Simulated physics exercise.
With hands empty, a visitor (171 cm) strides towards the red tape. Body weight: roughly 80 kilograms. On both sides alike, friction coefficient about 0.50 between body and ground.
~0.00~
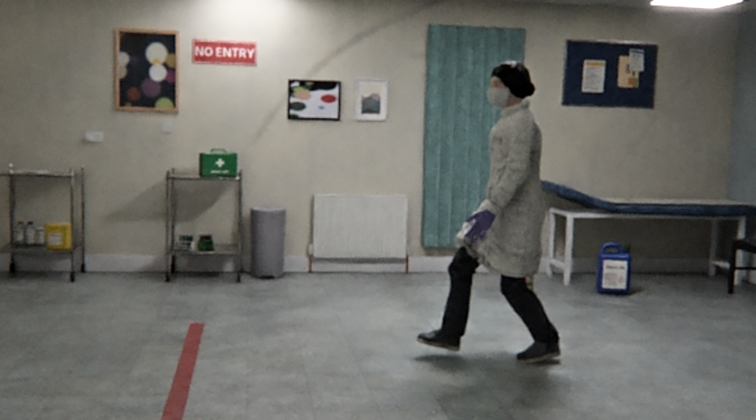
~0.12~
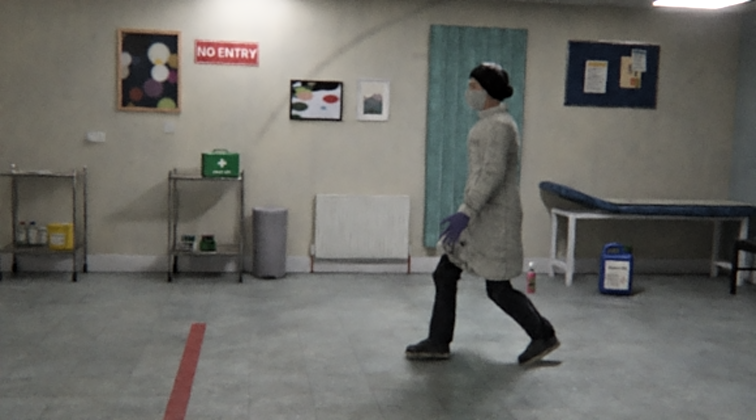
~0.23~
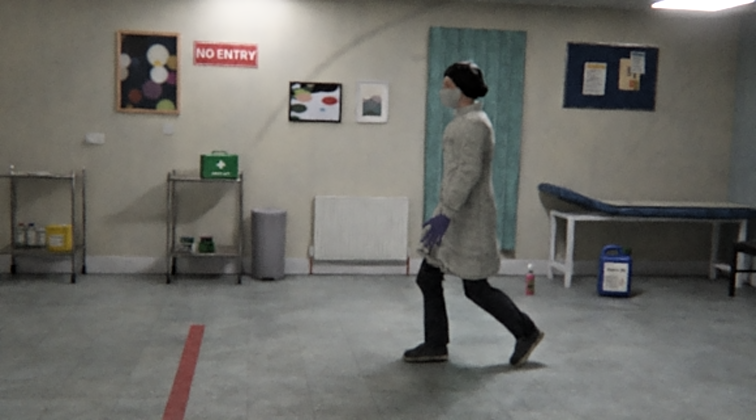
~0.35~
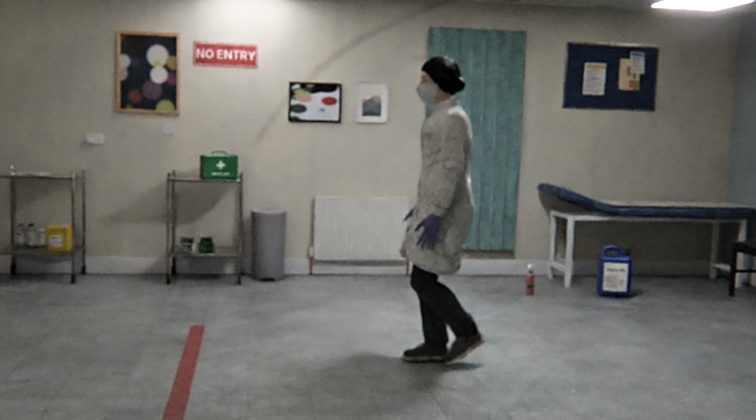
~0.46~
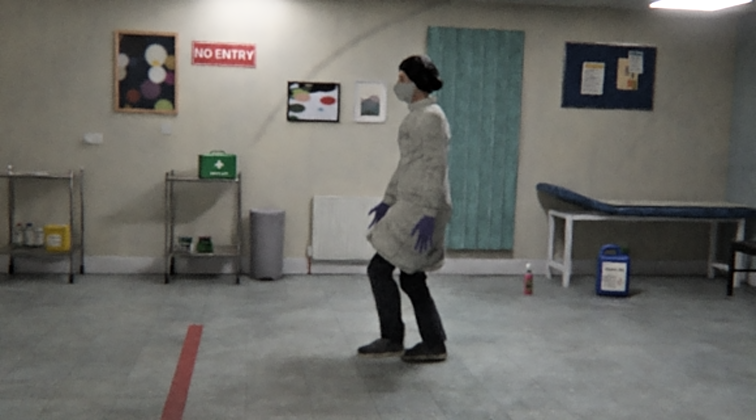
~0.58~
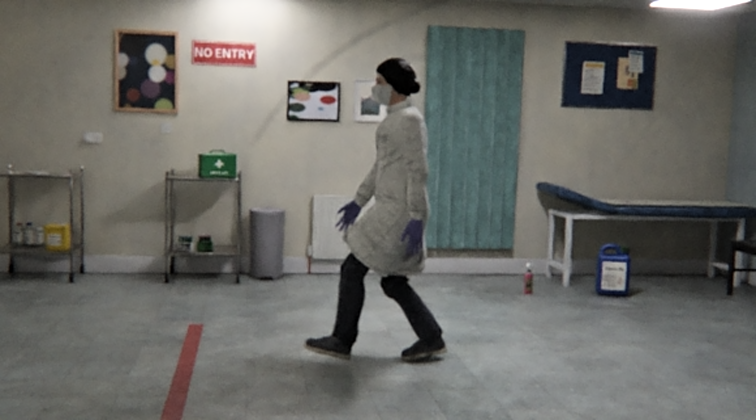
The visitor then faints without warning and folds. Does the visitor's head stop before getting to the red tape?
No, the visitor's head will go over the red tape.
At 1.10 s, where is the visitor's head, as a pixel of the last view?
Near pixel (241, 234).
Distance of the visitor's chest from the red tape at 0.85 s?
Position: About 85 cm short.
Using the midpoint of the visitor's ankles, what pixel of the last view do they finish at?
Close to pixel (342, 360).
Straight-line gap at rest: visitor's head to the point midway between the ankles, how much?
Head to ankle midpoint comes to around 100 cm.
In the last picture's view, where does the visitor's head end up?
(144, 368).
After 0.85 s the visitor's head is 80 cm short of the red tape, near (339, 150) in the last picture's view; the visitor's chest 84 cm short of the red tape.
After 1.10 s the visitor's head is 28 cm short of the red tape, near (241, 234) in the last picture's view.
After 1.40 s the visitor's head is 9 cm past the red tape, near (162, 352) in the last picture's view; the visitor's chest 14 cm short of the red tape.
When all is still (2.2 s), visitor's hips stop short of the red tape; visitor's head crosses the red tape; visitor's chest stops short of the red tape.
